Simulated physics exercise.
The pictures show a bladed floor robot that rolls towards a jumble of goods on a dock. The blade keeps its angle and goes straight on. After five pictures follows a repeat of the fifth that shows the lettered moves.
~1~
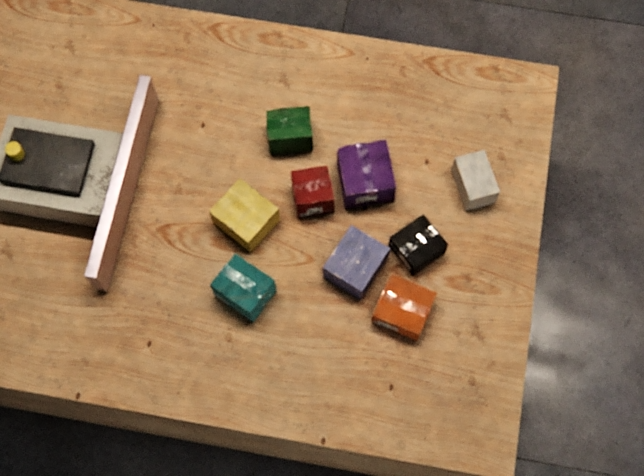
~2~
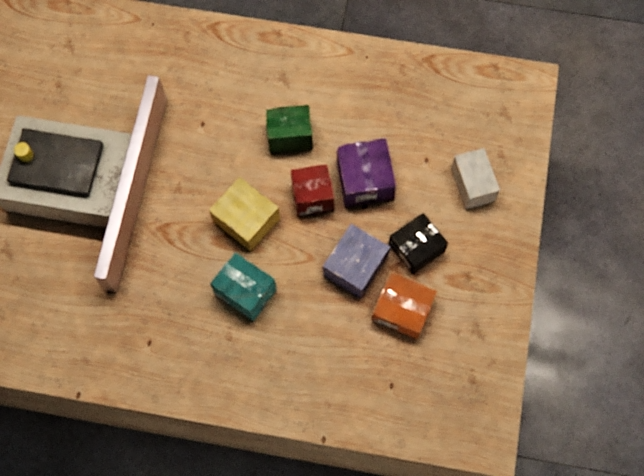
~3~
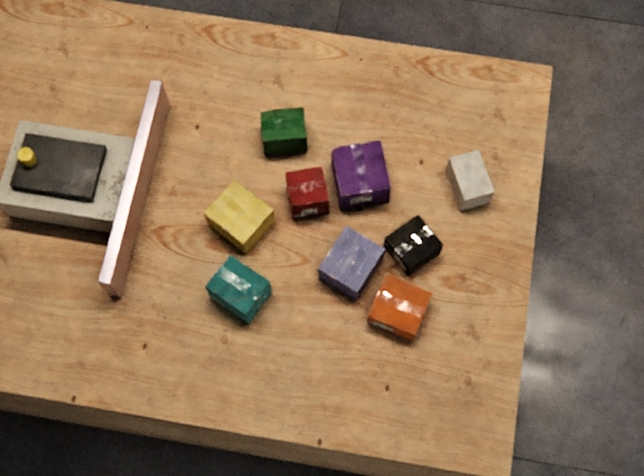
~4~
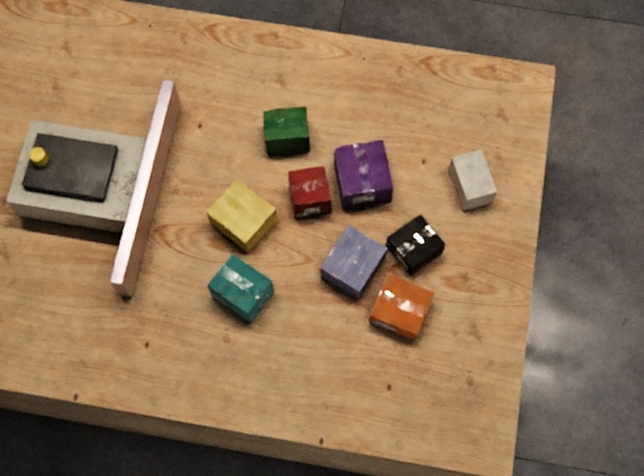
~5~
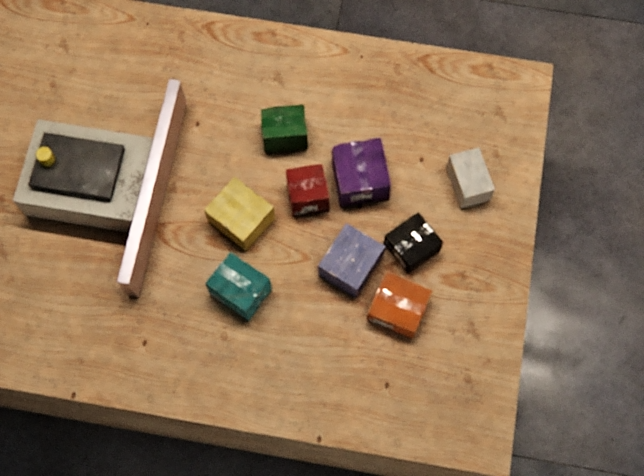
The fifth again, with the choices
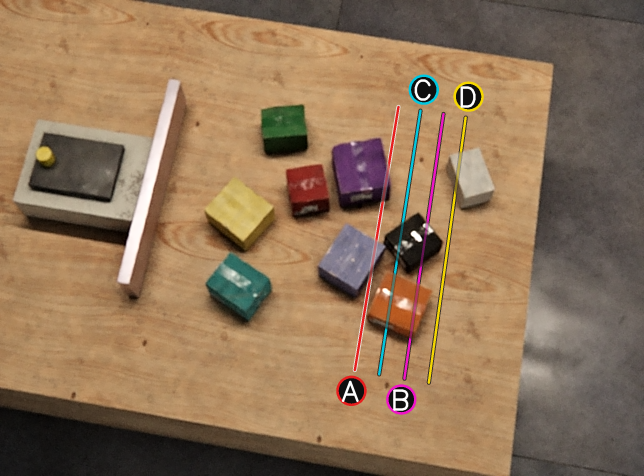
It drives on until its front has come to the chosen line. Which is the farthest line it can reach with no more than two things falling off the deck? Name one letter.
Line D.
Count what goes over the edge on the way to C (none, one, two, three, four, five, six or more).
The count is none.
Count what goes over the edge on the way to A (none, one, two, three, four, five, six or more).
The count is none.
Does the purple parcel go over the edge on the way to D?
By then, no.
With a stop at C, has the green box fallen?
By then, no.
On the marked copy, A at (378, 232); B at (425, 240); C at (401, 236); D at (448, 244).
With D. Early on, robot (188, 184); green box (302, 134); turquoise box (274, 284).
Further on, robot (297, 202); white crate (492, 180); black parcel (457, 243).
At the end, robot (380, 215); white crate over the edge; black parcel over the edge; two fallen.
As for the rest, A is within the limit but short; B is within the limit but short; C is within the limit but short.
